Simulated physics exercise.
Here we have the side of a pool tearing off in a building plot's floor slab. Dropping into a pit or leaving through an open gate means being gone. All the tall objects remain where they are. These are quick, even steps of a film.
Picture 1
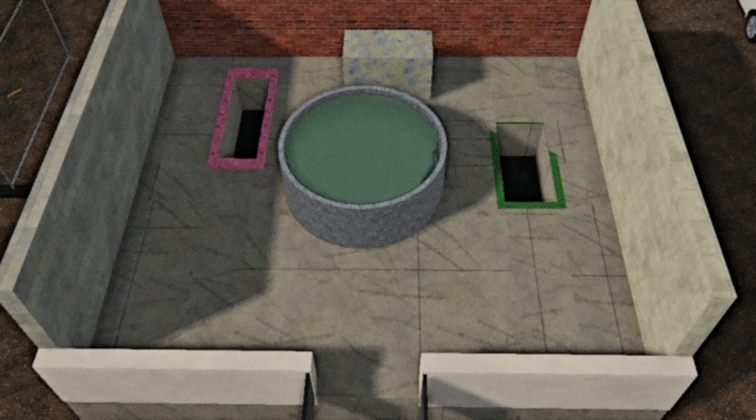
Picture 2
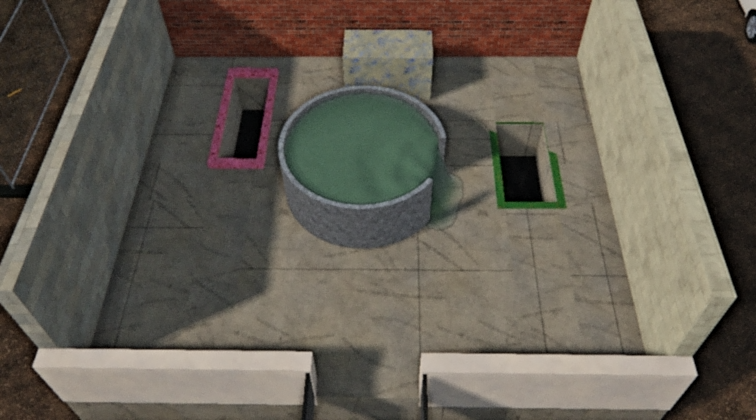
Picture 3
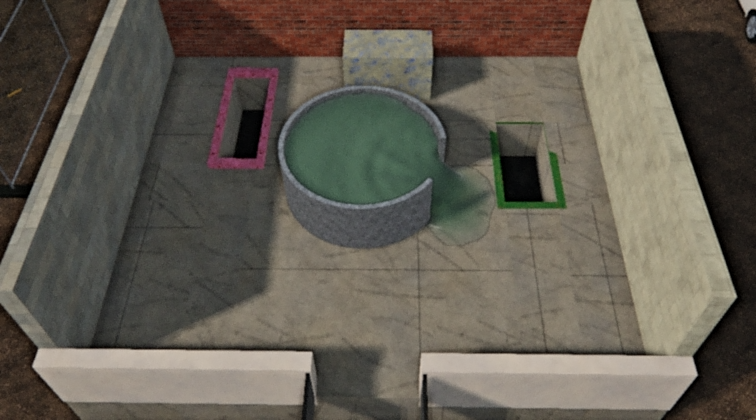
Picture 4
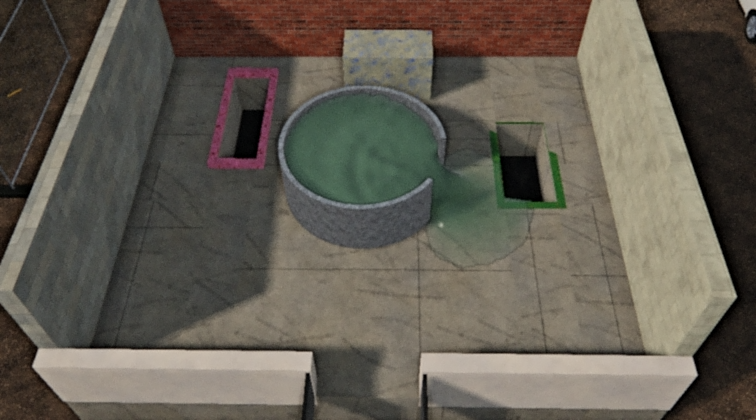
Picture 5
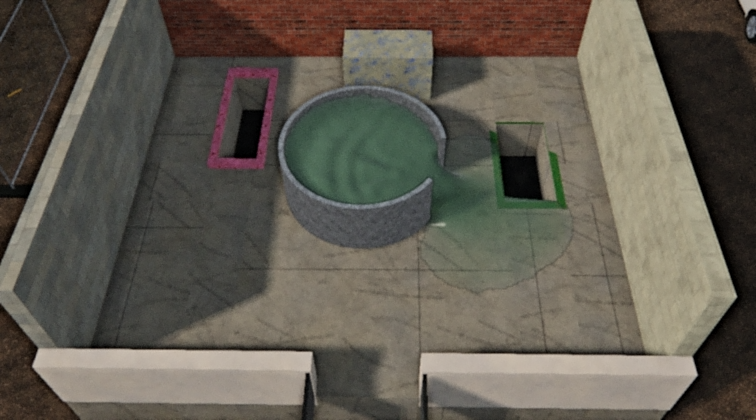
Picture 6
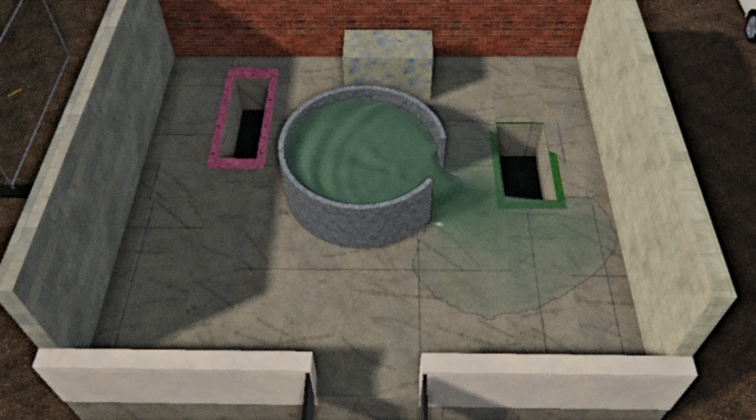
A round grey stone pool of green water stands on the cracked grey slab of a walled building plot, seen from high above by a still camera. A pink-edged pit lies to its left, a green-edged pit to its right, and a pale block behind it before a red brick wall. The pool's right side opens, and water pours out, spreading rightward and forward in a thin, widening sheet around the green-edged pit.
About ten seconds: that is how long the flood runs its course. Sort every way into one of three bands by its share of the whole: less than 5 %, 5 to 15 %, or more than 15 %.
Bands: The gate - less than 5 %; the pink pit - less than 5 %; the green pit - more than 15 %.
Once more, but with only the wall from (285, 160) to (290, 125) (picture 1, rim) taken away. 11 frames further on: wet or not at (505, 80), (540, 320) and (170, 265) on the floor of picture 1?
In the order asked: Out of reach, out of reach, sodden.
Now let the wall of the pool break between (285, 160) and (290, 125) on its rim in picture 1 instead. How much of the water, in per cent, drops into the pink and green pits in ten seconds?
The pink pit takes 12 per cent and the green pit 6 per cent.
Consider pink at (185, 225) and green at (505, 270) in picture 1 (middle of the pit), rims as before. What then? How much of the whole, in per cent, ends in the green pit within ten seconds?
Green: 40 %.
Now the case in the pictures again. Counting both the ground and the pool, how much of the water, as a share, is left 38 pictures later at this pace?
Close to 72 in a hundred.
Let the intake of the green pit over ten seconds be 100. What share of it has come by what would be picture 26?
Around 55 percent.
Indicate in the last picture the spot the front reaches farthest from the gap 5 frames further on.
Estimated pixel: (646, 382).
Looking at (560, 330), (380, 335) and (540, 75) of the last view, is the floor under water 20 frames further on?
Soaked, soaked, soaked.
A moment on, water covers 25 % of the floor; the gate 0 %, the pink pit 0 %, the green pit 7 %.
Next, water covers 25 % of the floor; the gate 0 %, the pink pit 0 %, the green pit 12 %.
Then, water covers 35 % of the floor; the gate 0 %, the pink pit 0 %, the green pit 19 %.
Later, water covers 65 % of the floor; the gate 1 %, the pink pit 0 %, the green pit 27 %.
In the end, water covers 85 % of the floor; the gate 3 %, the pink pit 0 %, the green pit 34 %.
